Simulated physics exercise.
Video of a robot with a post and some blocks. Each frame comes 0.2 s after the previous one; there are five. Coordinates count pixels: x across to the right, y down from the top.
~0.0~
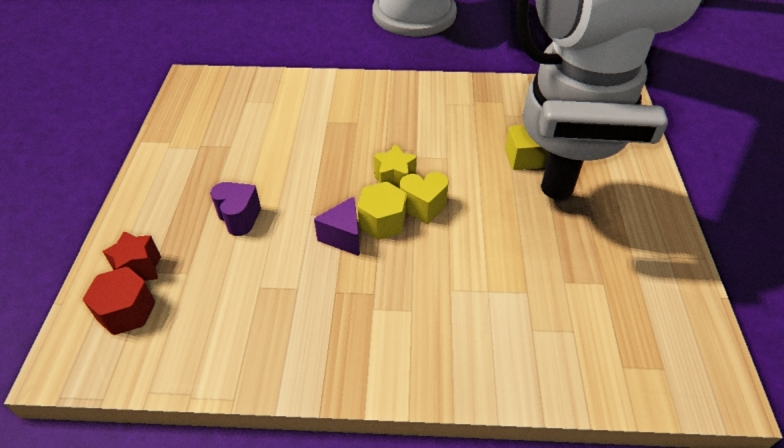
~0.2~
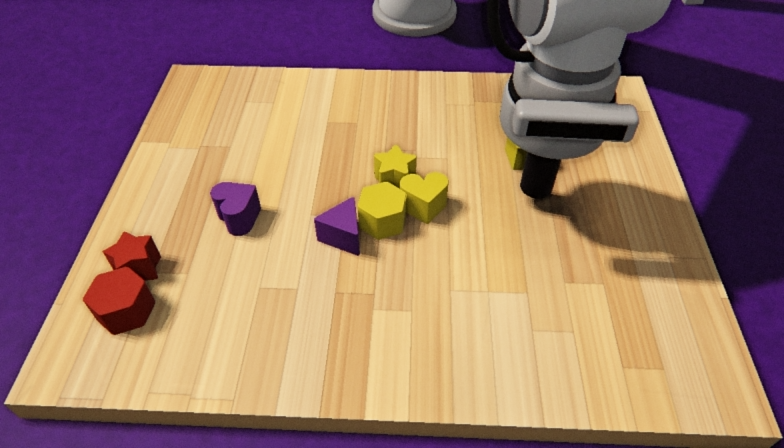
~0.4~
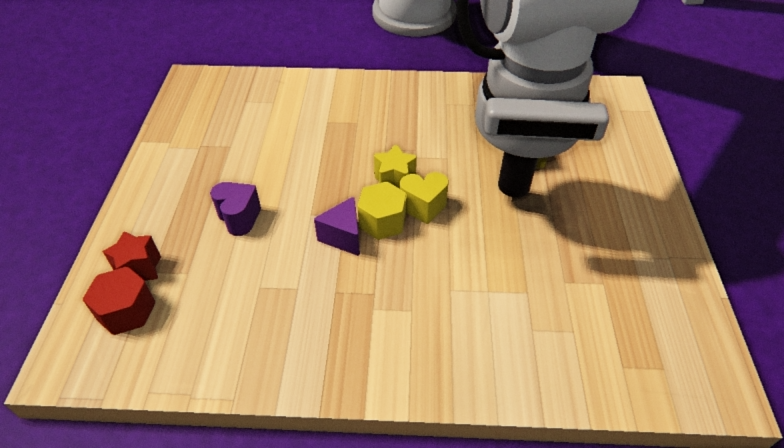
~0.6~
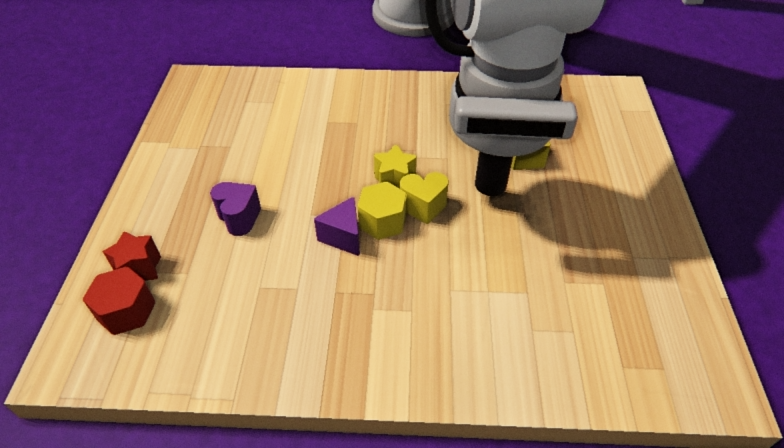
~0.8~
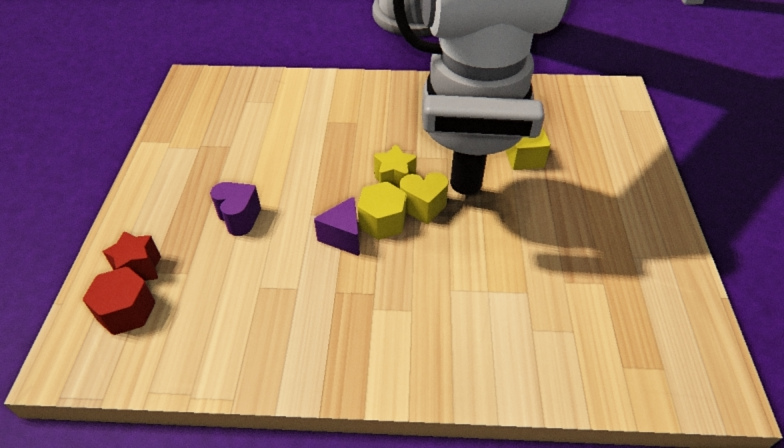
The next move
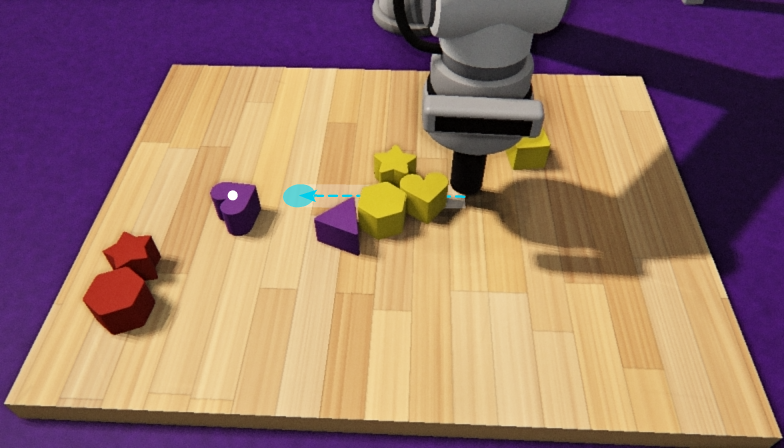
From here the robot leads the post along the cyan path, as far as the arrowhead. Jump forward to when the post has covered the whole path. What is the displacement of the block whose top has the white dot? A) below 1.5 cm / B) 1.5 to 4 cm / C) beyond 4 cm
The answer is A.
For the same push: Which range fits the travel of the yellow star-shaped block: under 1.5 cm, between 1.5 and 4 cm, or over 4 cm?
My answer is that it shifts 1.5 to 4 cm.
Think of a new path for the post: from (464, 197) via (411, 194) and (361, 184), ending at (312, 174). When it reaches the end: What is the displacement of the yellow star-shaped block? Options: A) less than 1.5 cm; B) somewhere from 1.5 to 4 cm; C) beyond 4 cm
My pick is C.
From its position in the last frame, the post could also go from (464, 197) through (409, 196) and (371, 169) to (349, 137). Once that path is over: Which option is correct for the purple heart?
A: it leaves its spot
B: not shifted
(B)
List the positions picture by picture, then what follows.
The first picture shows tip of the post (557, 189), middles of tops, purple heart (233, 195), purple triangle (342, 216), yellow hexagon (382, 199), yellow star-shaped block (395, 160), yellow heart (425, 185).
The second picture shows post (536, 188), nothing pushed.
The third picture shows post (514, 187), nothing pushed.
The fourth picture shows post (491, 185), nothing pushed.
The fifth picture shows post (466, 184), purple heart (233, 195), purple triangle (342, 216), yellow hexagon (382, 199), yellow star-shaped block (395, 160), yellow heart (425, 185).
The line goes from (464, 197) to (299, 196); the dot is on the purple heart.
The first path, step by step. One third of the way, post (408, 184); purple triangle (305, 233), turned 35° anticlockwise; yellow hexagon (338, 215); yellow star-shaped block (386, 158), turned 25° clockwise; yellow heart (376, 193), turned 30° anticlockwise.
Two thirds of the way, post (353, 183); purple triangle (281, 249), turned 25° anticlockwise; yellow hexagon (319, 235), turned 15° clockwise; yellow star-shaped block (363, 152), turned 80° clockwise; yellow heart (343, 200), turned 95° anticlockwise.
At the end, post (297, 183); purple heart unmoved; purple triangle (281, 249), turned 25° anticlockwise; yellow hexagon (320, 236), turned 20° clockwise; yellow star-shaped block (363, 152), turned 85° clockwise; yellow heart (335, 199), turned 125° anticlockwise.
